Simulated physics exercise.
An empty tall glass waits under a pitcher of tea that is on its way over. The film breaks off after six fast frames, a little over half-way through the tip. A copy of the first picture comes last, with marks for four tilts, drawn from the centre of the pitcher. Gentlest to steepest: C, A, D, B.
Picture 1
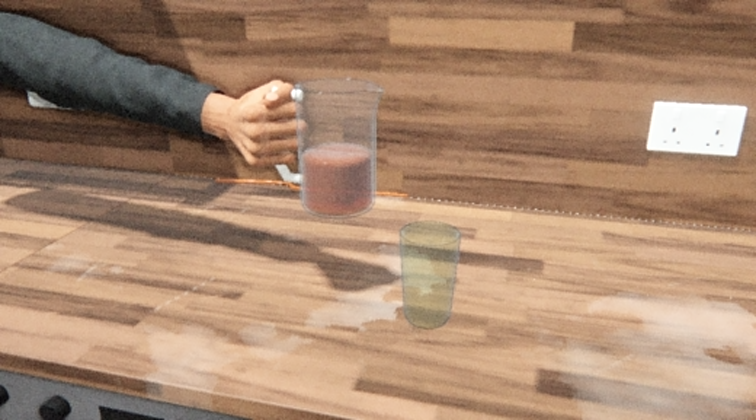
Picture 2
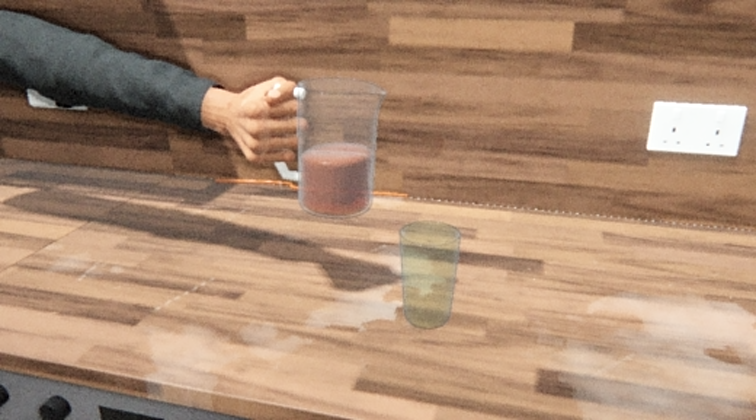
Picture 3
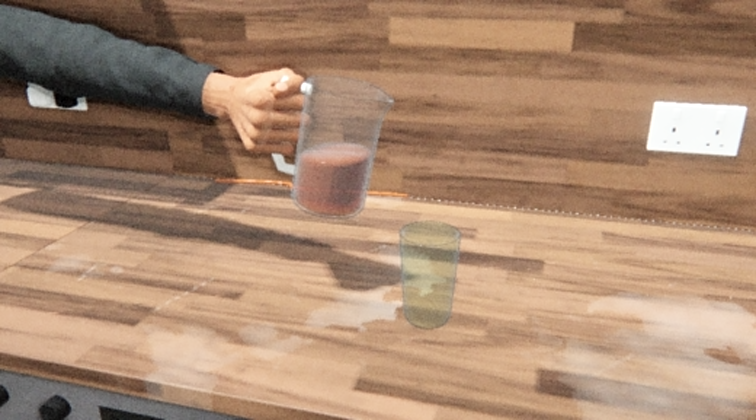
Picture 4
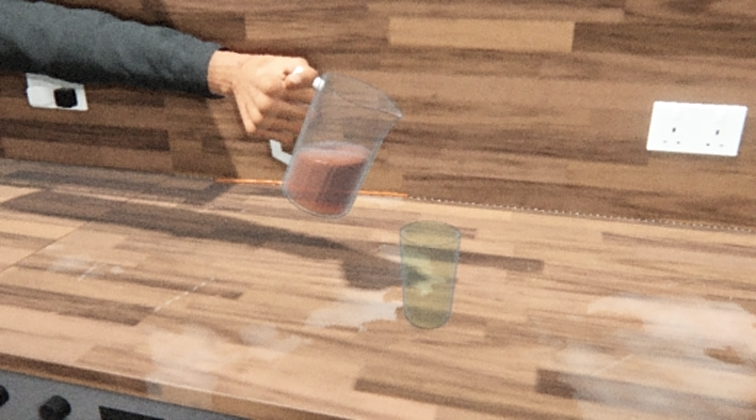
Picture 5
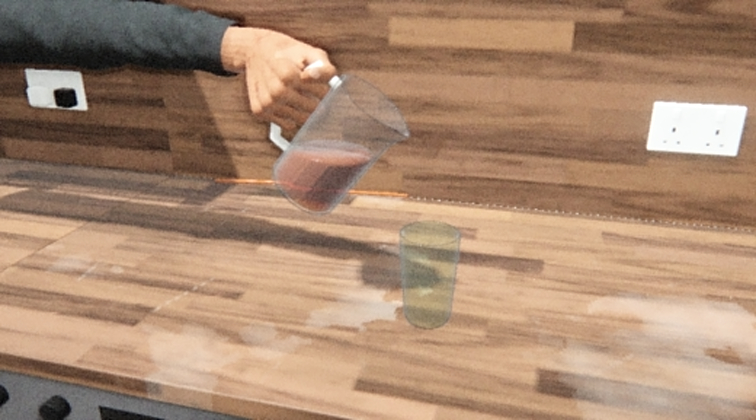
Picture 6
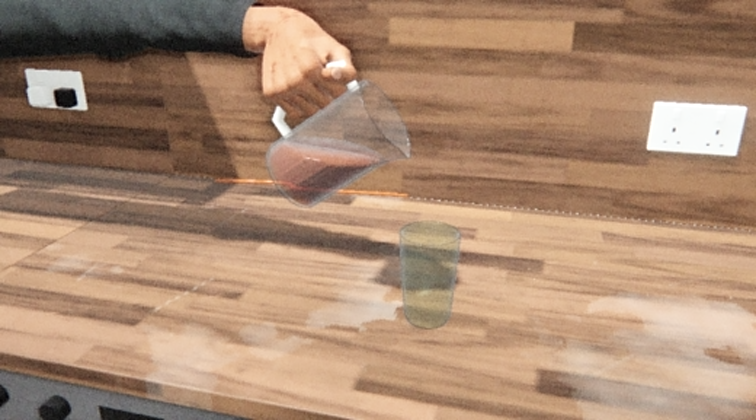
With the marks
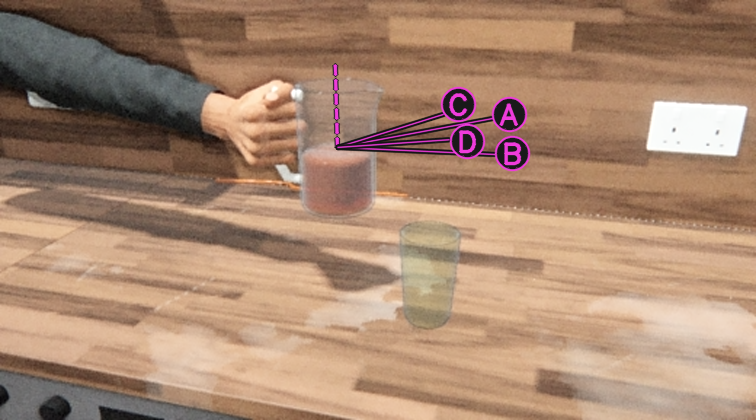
A hand held a clear pitcher of reddish-brown tea above a wooden counter, upright at first, then tilted it steadily to the right near a tall glass, with nothing leaving the lip.
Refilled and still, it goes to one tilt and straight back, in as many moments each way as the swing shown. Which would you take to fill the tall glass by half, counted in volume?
The best mark is D.
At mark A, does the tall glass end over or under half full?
Under half.
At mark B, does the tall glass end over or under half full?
Over half.
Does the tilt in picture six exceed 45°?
Yes, it does.
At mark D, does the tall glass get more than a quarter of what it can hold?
Yes.
On the marked copy, A at (492, 118); B at (495, 154); C at (443, 114); D at (449, 139).
For mark A, the tall glass ends with about 33 % of what it can hold.
For mark B, the tall glass ends with about 69 % of what it can hold; 3 % of the tea is spilt.
For mark C, the tall glass ends with about 17 % of what it can hold.
For mark D, the tall glass ends with about 52 % of what it can hold.
